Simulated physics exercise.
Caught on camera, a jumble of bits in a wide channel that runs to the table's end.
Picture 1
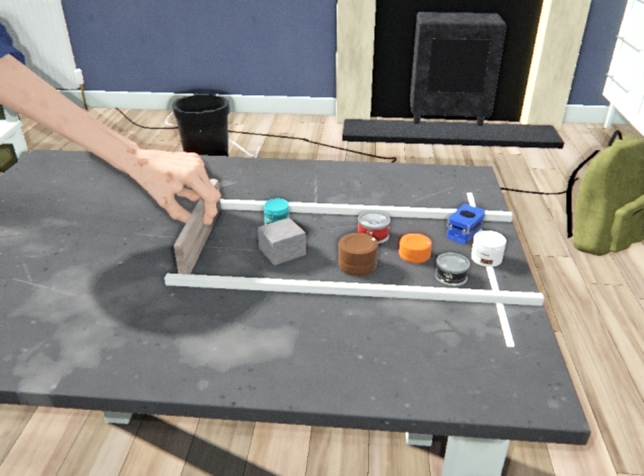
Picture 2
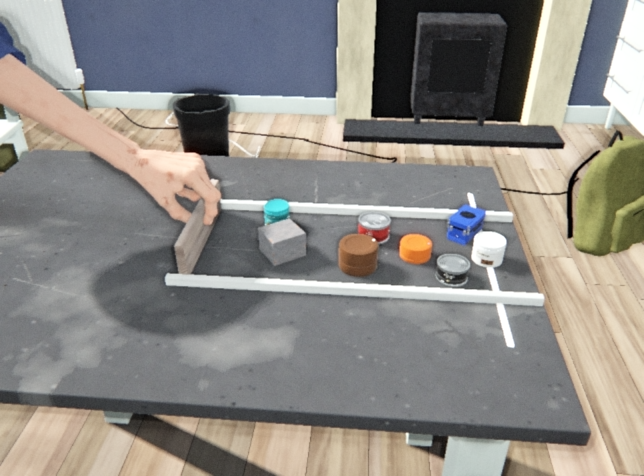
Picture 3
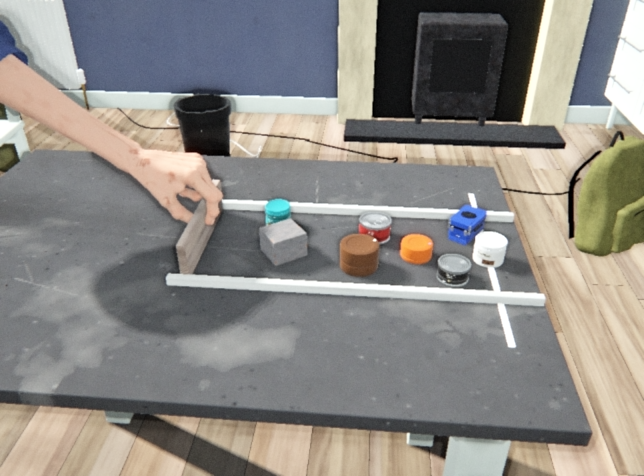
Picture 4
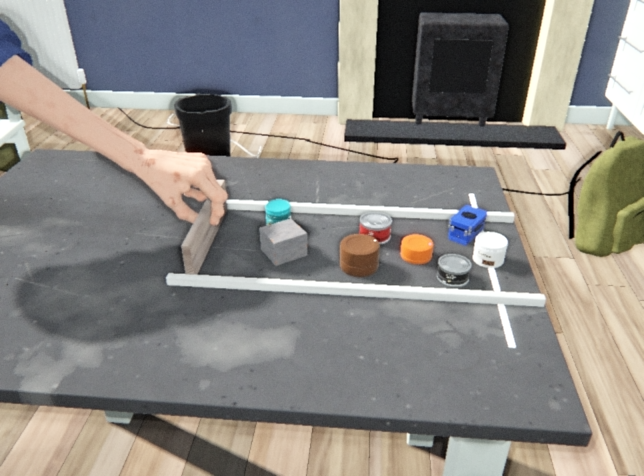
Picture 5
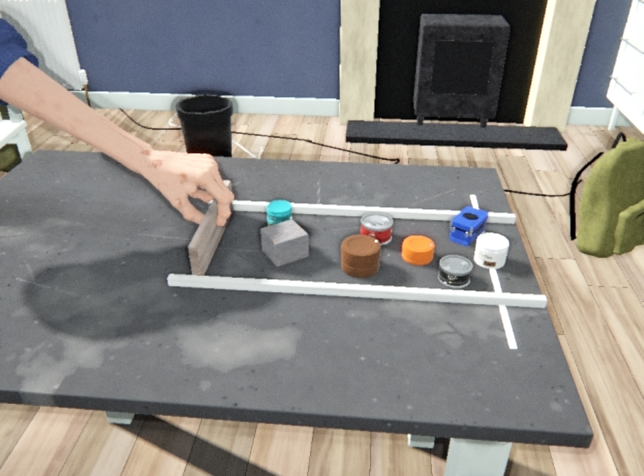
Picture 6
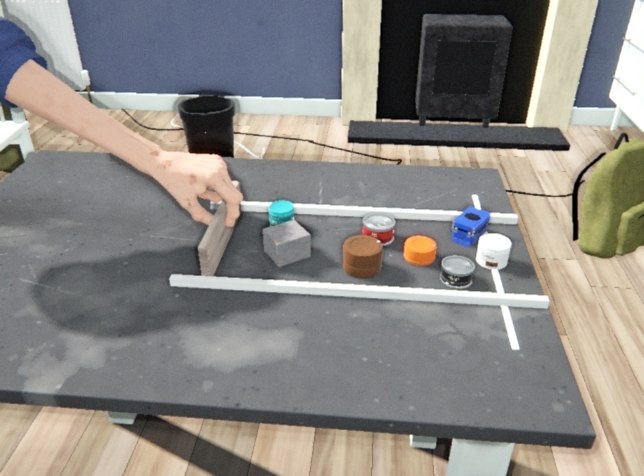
A hand slides a small board slightly right between two rails toward several small objects.
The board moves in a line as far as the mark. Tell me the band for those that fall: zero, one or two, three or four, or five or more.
The number that fall off is three or four.
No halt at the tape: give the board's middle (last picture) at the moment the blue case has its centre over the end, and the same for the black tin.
Near (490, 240) and (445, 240).
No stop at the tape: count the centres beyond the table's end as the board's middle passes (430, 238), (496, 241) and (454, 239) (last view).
Place by place, 0, 5 and 1.
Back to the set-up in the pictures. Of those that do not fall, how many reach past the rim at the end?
The number is 1.
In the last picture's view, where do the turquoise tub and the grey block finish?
The turquoise tub at (498, 222), the grey block at (516, 261).
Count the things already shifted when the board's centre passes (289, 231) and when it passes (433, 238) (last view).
First 2, then 8.
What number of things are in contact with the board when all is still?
3 of them.
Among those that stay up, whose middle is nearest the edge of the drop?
It is the blue case.
Soon after, none off yet; white tub at rest near (494, 252); blue case at rest near (471, 226); black tin at rest near (457, 272).
After that, none off yet; white tub at rest near (494, 252); blue case at rest near (471, 226); black tin moving near (467, 273).
And then, none off yet; white tub displaced about its own width near (519, 253); blue case displaced a little near (485, 223); black tin displaced well along near (543, 282).
In the end, the number that fall off is three or four; gone, brown lid, orange lid, black tin and white tub.
